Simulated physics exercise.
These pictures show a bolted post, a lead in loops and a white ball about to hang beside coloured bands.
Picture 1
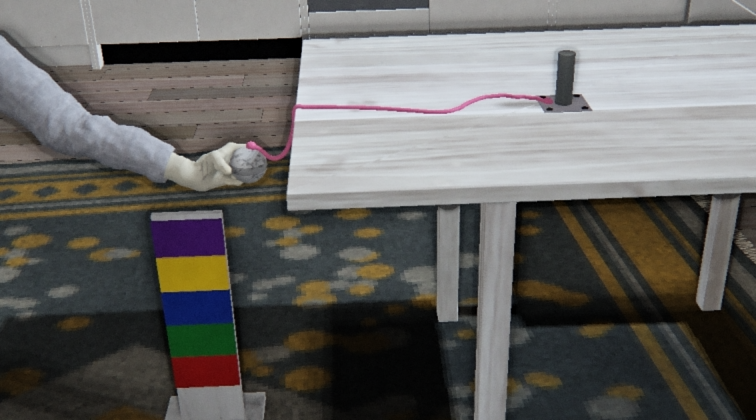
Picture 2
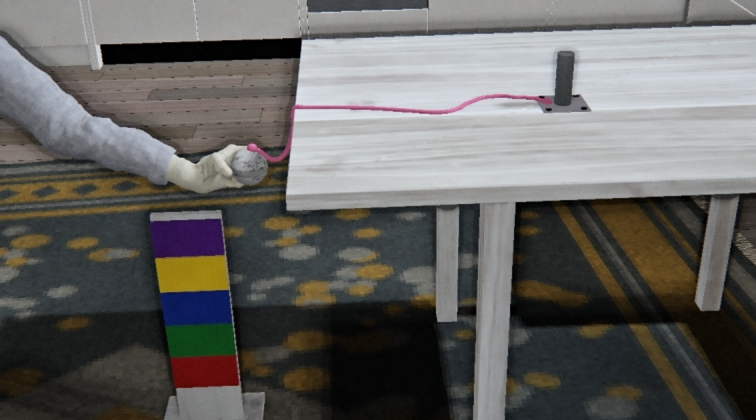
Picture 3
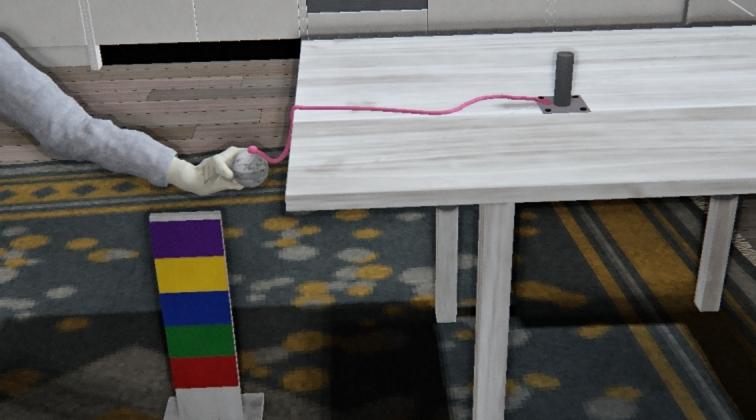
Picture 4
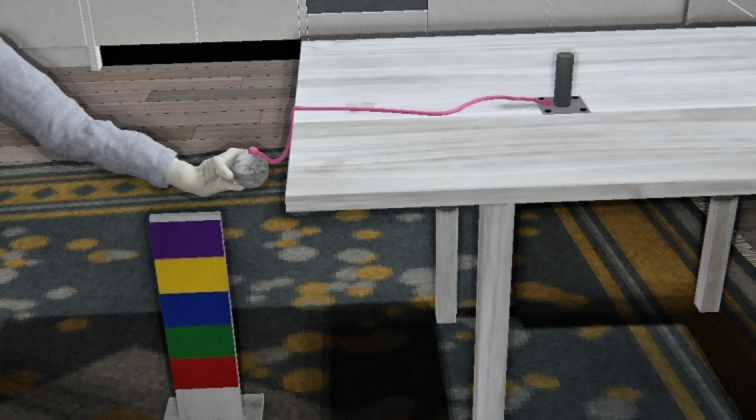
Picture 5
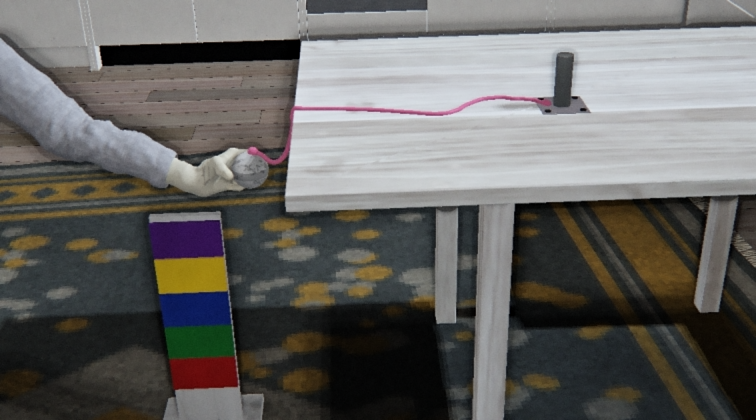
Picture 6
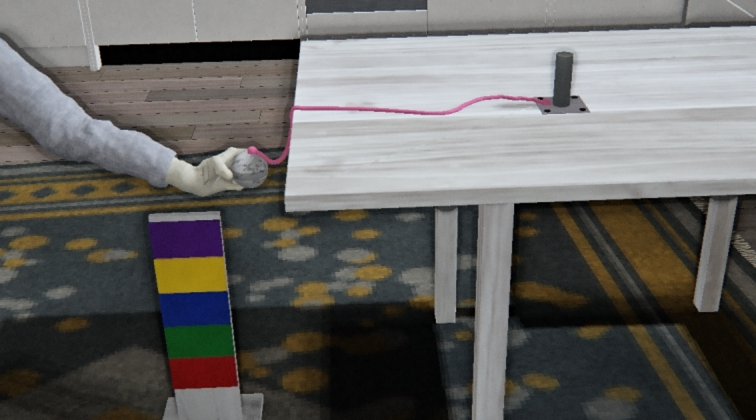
A gloved hand held a pale ball at the left edge of a white table, beside a striped colour post, with a pink cord running from it to a dark peg, and practically nothing moved.
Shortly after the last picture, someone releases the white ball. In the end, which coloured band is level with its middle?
The purple band.
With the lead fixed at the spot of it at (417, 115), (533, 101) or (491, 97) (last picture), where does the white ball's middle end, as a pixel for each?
The pixel places are (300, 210), (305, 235) and (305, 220), one per try.
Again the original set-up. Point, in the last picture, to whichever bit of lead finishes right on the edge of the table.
Roughly (316, 109).
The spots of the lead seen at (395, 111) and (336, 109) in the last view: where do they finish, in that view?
The first settles around (370, 111), the second around (309, 113).
A little later, ball near (325, 230); level with purple.
Next, ball near (290, 239); level with purple.
When it is over, ball near (303, 240); level with purple. Its middle rests at the purple band.
